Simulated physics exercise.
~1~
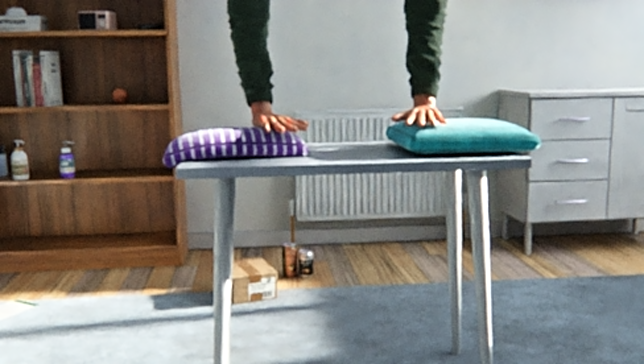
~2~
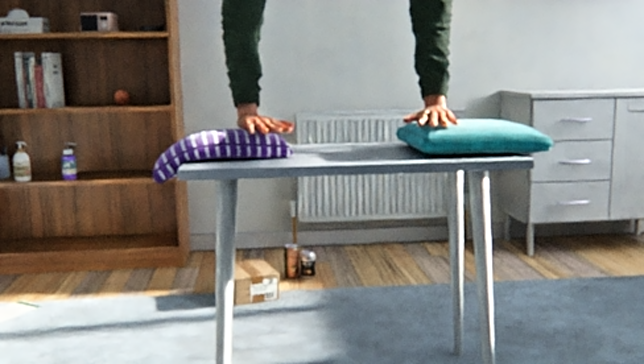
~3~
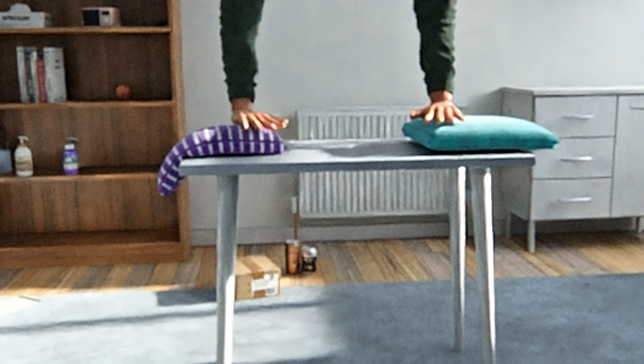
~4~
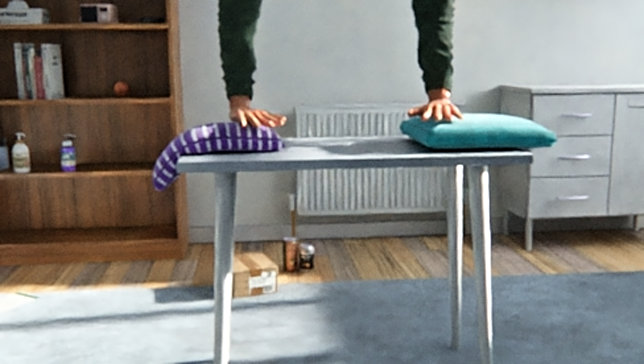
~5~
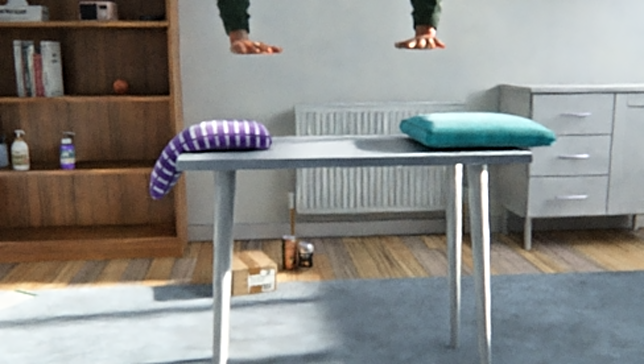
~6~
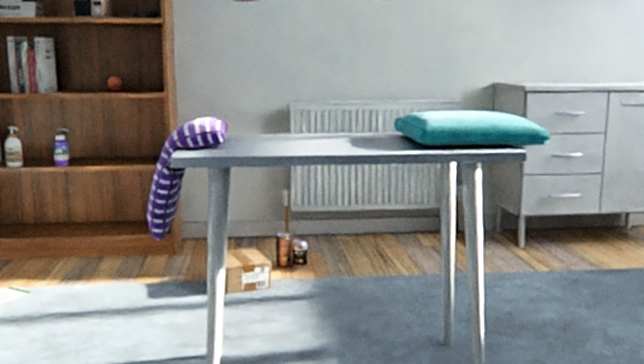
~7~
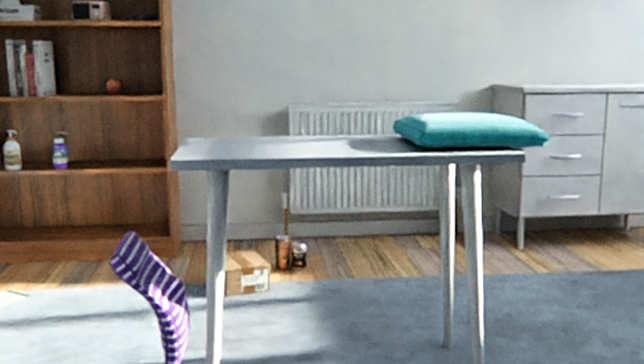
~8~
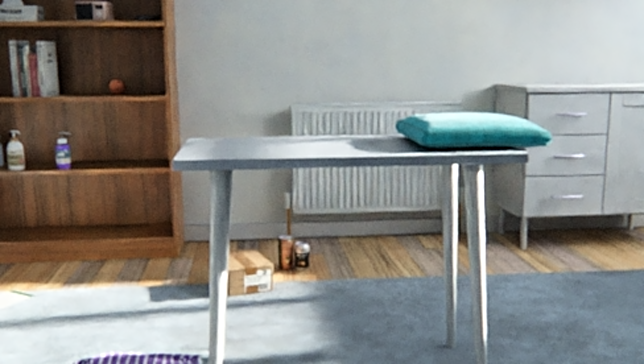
Hands push two cushions apart and lift away, and the purple one slumps to the floor.
